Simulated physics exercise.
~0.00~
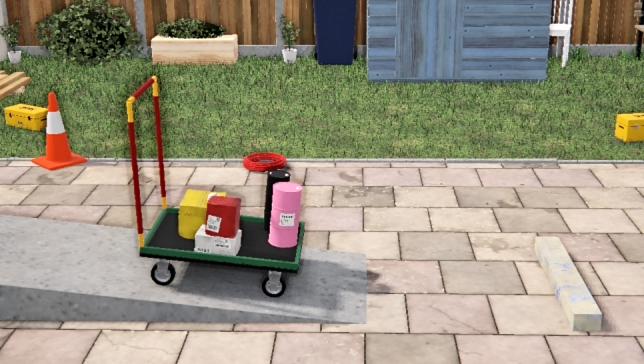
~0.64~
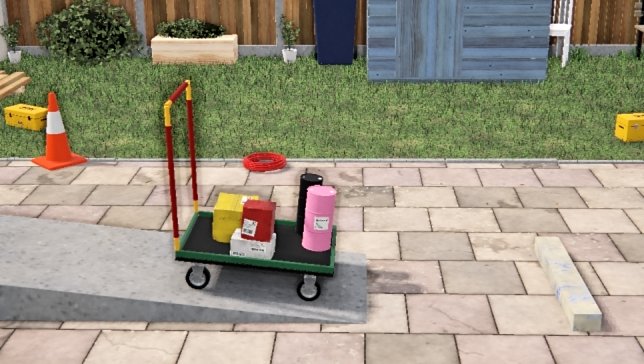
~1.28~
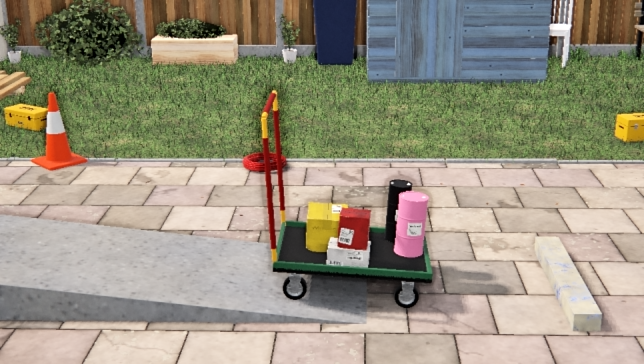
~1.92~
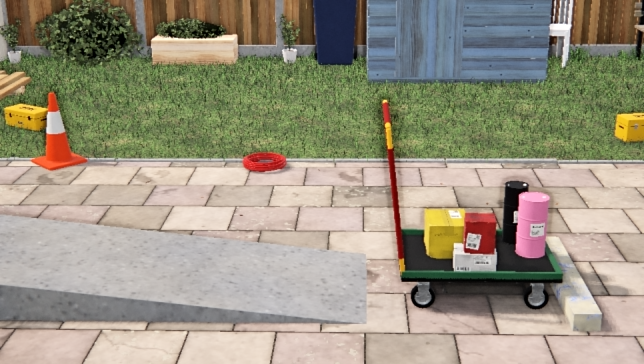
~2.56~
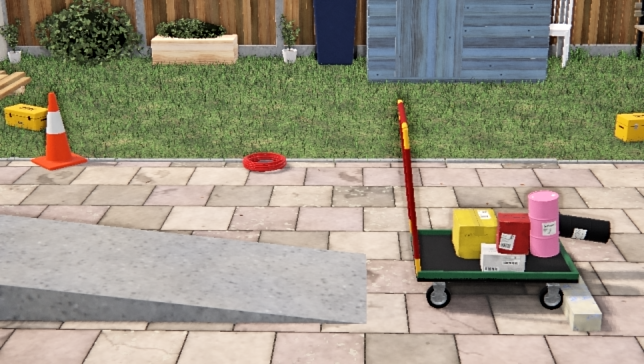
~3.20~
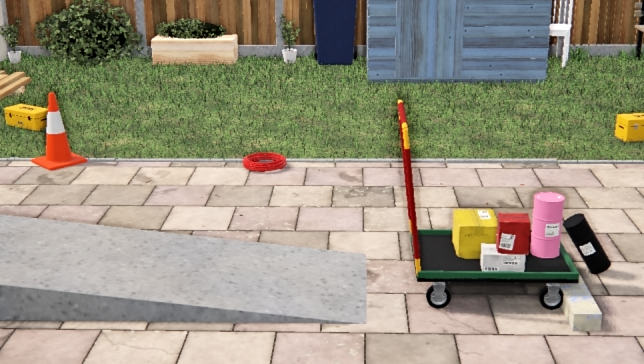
To begin with, a green-edged trolley with a red and yellow handle stands on a grey ramp, carrying yellow, red and white parcels beside a black canister and a pink one. It rolls to the right, down the ramp and onto the paving, with its load still in place. The trolley reaches the pale kerb and stops there. The black canister topples over the right end of the deck, while the parcels shift slightly forward. Finally, the black canister is tipped steeply beside the kerb, off the trolley, while the pink canister remains upright among the parcels.
